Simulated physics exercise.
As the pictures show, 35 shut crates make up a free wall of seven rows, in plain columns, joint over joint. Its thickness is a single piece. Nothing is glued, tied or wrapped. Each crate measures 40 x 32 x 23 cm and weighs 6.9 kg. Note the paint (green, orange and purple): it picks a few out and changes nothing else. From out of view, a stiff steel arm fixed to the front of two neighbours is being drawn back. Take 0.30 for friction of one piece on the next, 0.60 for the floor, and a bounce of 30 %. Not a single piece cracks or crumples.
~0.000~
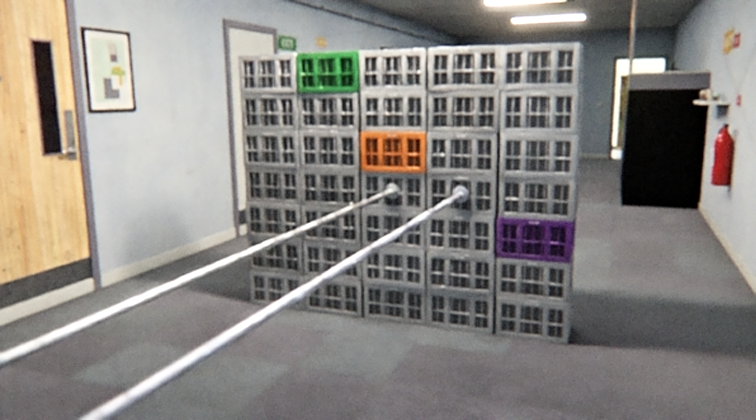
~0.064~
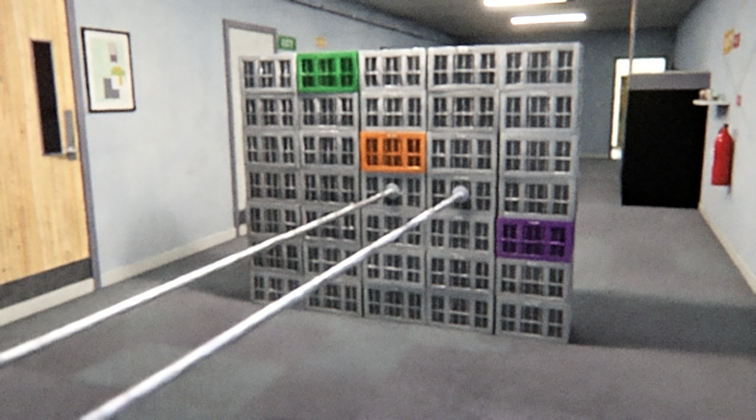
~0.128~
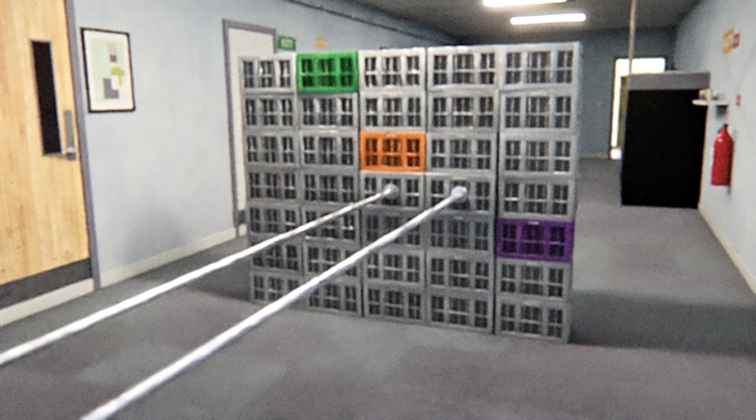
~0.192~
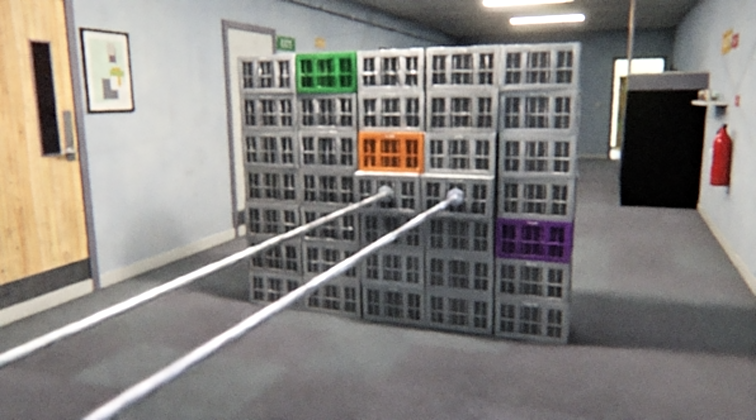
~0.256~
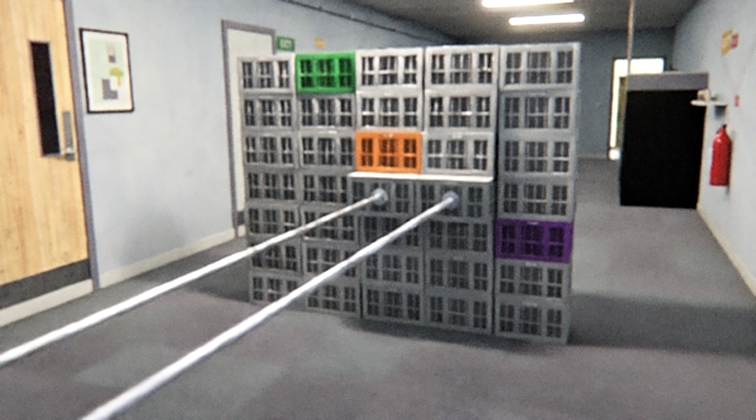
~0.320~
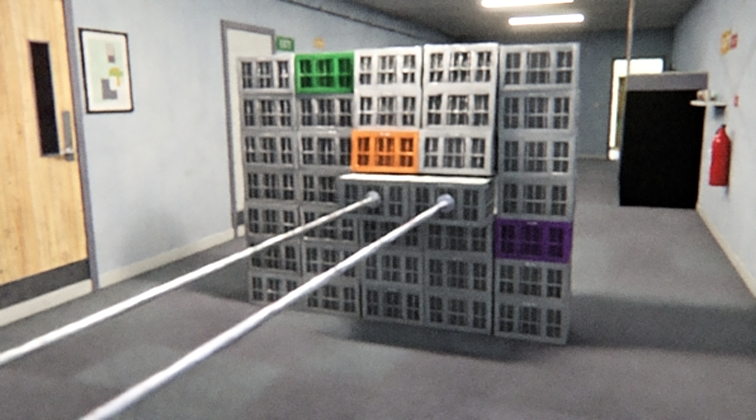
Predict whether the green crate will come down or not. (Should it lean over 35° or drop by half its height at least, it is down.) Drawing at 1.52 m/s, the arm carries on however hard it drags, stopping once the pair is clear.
The green crate will not come down.
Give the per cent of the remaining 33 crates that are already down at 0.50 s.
By then, 10 per cent.
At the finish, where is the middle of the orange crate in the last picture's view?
In the final picture its centre lies roughly at (348, 328).
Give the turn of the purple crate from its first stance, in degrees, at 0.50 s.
Close to 0° of tilt compared with the start.
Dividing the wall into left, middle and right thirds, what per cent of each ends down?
Per cent by third - left: 0; middle: 50; right: 20.
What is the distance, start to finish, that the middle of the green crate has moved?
Start and end lie near 0 cm apart.
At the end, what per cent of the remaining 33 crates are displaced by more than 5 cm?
I count 20 % as shifted.
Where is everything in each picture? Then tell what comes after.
In the first frame (we follow the side turned to the camera), pulled crate (411, 184) not yet moving; green crate (327, 72); orange crate (392, 152); purple crate (533, 240); no other piece has moved.
Pulled crate (410, 184) not yet moving; green crate (326, 72), in the second frame.
Pulled crate (409, 184) 18 mm out; green crate (326, 72), in the third frame.
Pulled crate (404, 186) 9 cm out; green crate (325, 73); orange crate (390, 153) displaced 23 mm; 2 stirred so far, in the fourth frame.
Pulled crate (398, 189) 19 cm out; green crate (325, 73); orange crate (388, 153) displaced 59 mm; 6 stirred so far, in the fifth frame.
Pulled crate (392, 192) 29 cm out; green crate (325, 73); orange crate (384, 152) tipped 7°; purple crate (531, 241); steepest lean 7°, the crate at (454, 153); 6 stirred so far, in the sixth frame.
Around 0.50 s, 4 of the 33 other crates down; green crate unmoved; orange crate tipped 35°.
Around 0.76 s, 6 of the 33 other crates down; green crate unmoved; orange crate on its side.
Finally (2.7 s), 6 of the 33 other crates down; green crate unmoved; orange crate on its side; purple crate unmoved. Seen by the last camera, middles, green crate near (335, 74), orange crate near (348, 328).
